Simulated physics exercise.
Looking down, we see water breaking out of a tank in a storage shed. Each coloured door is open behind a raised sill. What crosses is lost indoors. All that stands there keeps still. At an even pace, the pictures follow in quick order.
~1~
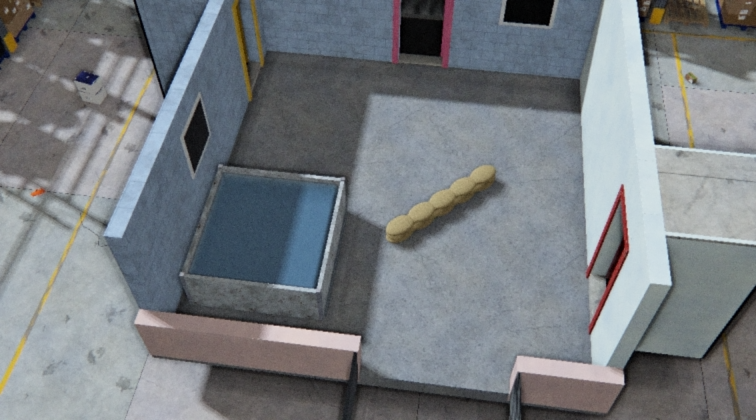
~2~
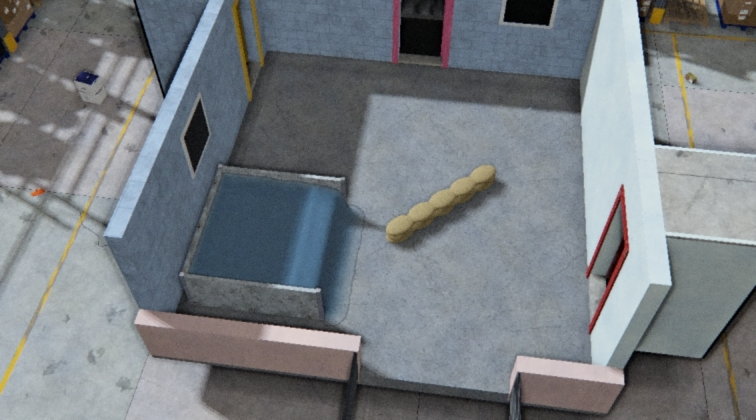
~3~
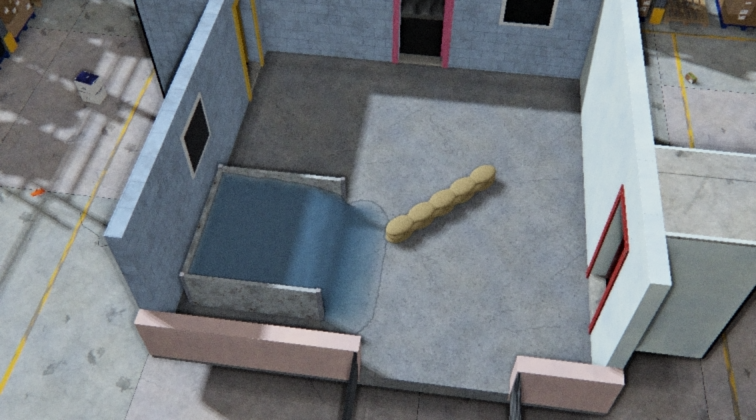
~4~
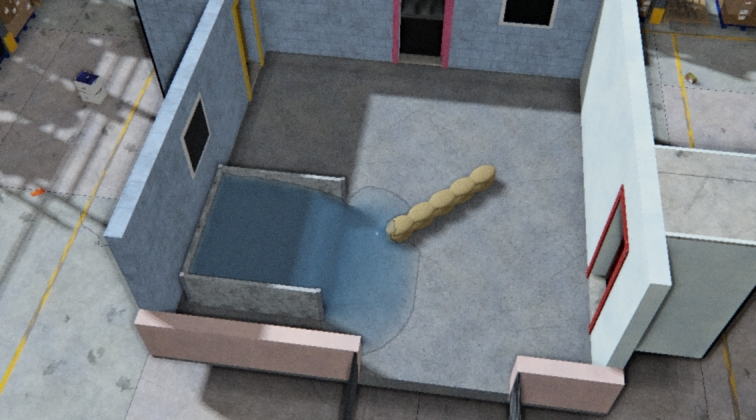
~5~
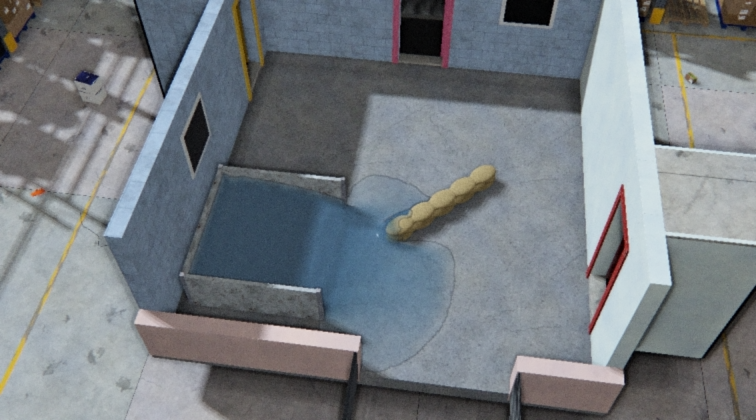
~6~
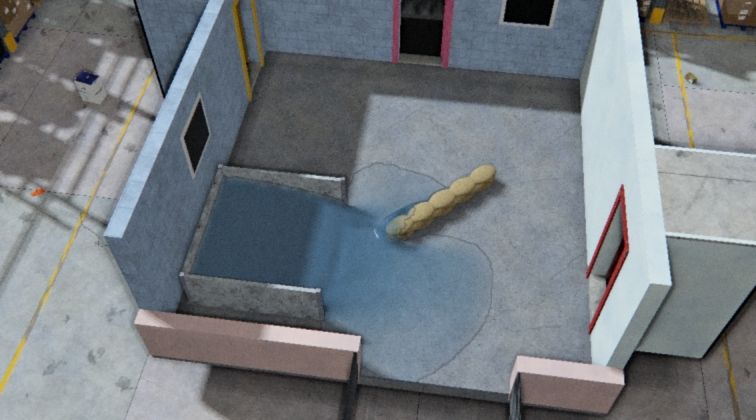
A tank of water in a walled shed opened on its right side, and the water poured out across the grey floor, reached the slanted row of tan sacks and spread around its near end.
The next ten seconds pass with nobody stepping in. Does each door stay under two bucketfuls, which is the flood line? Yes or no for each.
Pink door - no, it floods; yellow door - yes, stays under; red door - no, it floods.
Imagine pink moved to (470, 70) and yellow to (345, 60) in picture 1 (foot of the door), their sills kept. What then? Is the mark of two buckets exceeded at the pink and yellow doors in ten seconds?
I'd say the pink door exceeds the limit and the yellow door stays inside the limit.
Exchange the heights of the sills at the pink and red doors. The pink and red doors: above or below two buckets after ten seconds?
Pink stays within bounds, red overflows.
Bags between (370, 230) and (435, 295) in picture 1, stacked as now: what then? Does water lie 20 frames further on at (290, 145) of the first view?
At that place: Clear.
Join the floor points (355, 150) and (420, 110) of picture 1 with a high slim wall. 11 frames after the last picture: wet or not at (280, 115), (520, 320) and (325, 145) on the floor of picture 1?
Reading the points as listed, I get left untouched, then deluged, then left untouched.
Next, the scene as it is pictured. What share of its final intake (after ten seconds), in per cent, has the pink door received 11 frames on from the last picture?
0 %.
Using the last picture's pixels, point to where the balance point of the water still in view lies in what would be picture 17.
Near (399, 256).
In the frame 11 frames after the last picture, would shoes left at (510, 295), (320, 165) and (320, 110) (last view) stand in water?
Taking them as listed, they are waterlogged, spared and spared.
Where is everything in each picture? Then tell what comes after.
Still water in the water tank at (267, 228), in the first frame.
Water pours out at (331, 251) and has run to (326, 323), in the second frame.
The front is at (344, 332), out from the gap at (331, 253), in the third frame.
Water pours out at (331, 254) and has run to a hidden place, in the fourth frame.
Water pours out at (331, 255) and has run to (431, 332), in the fifth frame.
Water pours out at (331, 255) and has run to (484, 308), in the sixth frame.
A moment on, water covers 40 % of the floor; the pink door not reached, the yellow door not reached, the red door under two buckets in.
Next, water covers 55 % of the floor; the pink door not reached, the yellow door not reached, the red door far over two buckets in.
Then, water covers 65 % of the floor; the pink door under two buckets in, the yellow door not reached, the red door far over two buckets in.
Later, water covers 70 % of the floor; the pink door over two buckets in, the yellow door not reached, the red door far over two buckets in.
In the end, water covers 90 % of the floor; the pink door over two buckets in, the yellow door under two buckets in, the red door far over two buckets in.
